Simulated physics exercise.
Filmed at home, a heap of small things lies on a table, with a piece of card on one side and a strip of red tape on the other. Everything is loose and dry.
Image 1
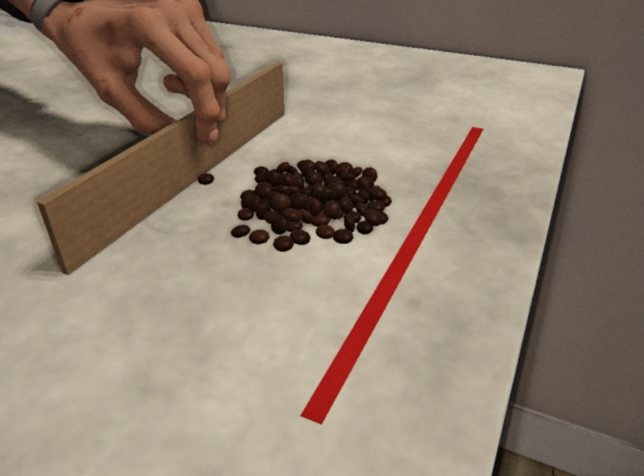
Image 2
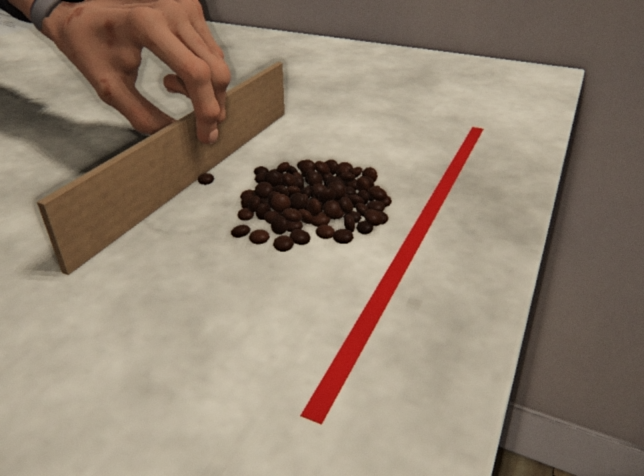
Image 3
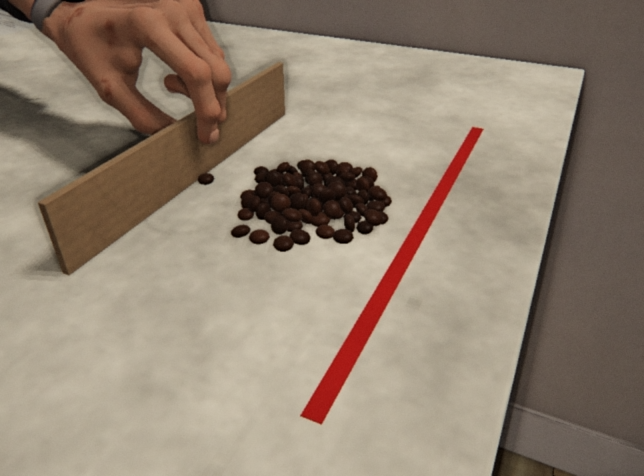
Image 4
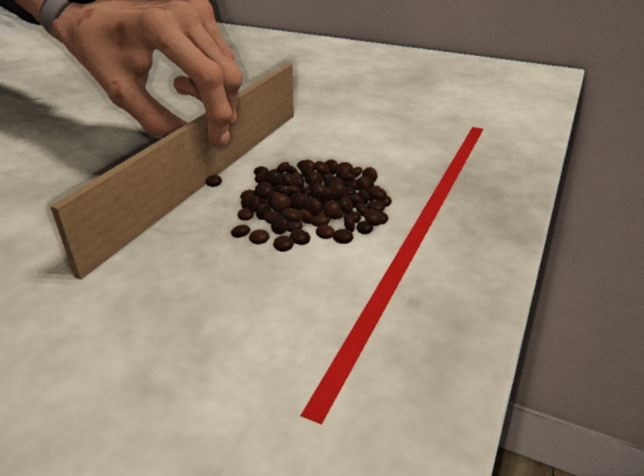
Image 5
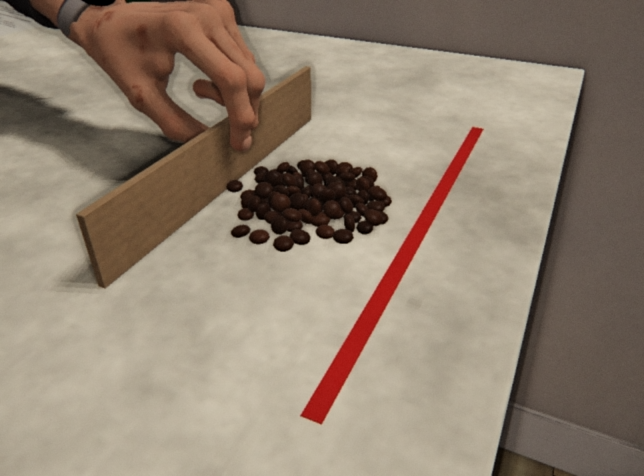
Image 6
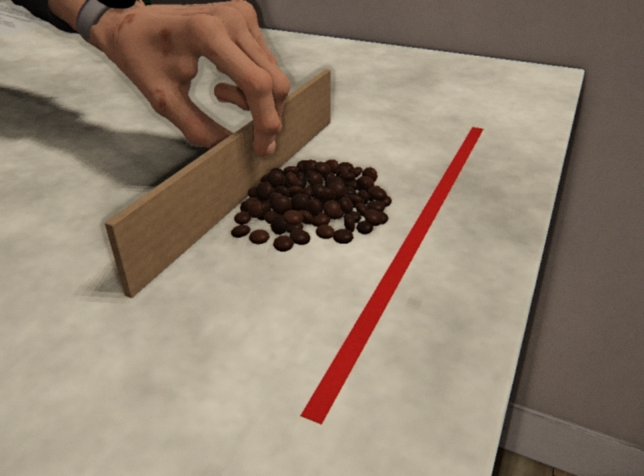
A hand holding an upright strip of brown, wood-look card stays still at first, then slides it slowly rightward across a pale, mottled tabletop, seen from above at an angle by a still camera. A heap of small dark brown pieces lies mid-table, with red tape to its right, near the edge. The card pushes one stray piece up to the heap's left side, while the rest lies still.
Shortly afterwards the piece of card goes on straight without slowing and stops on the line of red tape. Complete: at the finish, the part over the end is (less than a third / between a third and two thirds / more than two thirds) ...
At the finish, the part over the end is less than a third.
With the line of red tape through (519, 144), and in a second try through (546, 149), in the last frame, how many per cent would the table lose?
First try 60 per cent, second try 100 per cent.
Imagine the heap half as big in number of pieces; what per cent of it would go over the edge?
Count per hundred: Around 0.
Soon after the last picture, piece of card still moving, near (342, 145); heap all on the table, its front near (436, 248).
A little later, piece of card stopped at the red tape; heap all on the table, its front near (544, 293).
Later still, piece of card stopped at the red tape; heap a small part over the edge.
At rest, piece of card stopped at the red tape; heap a small part over the edge.
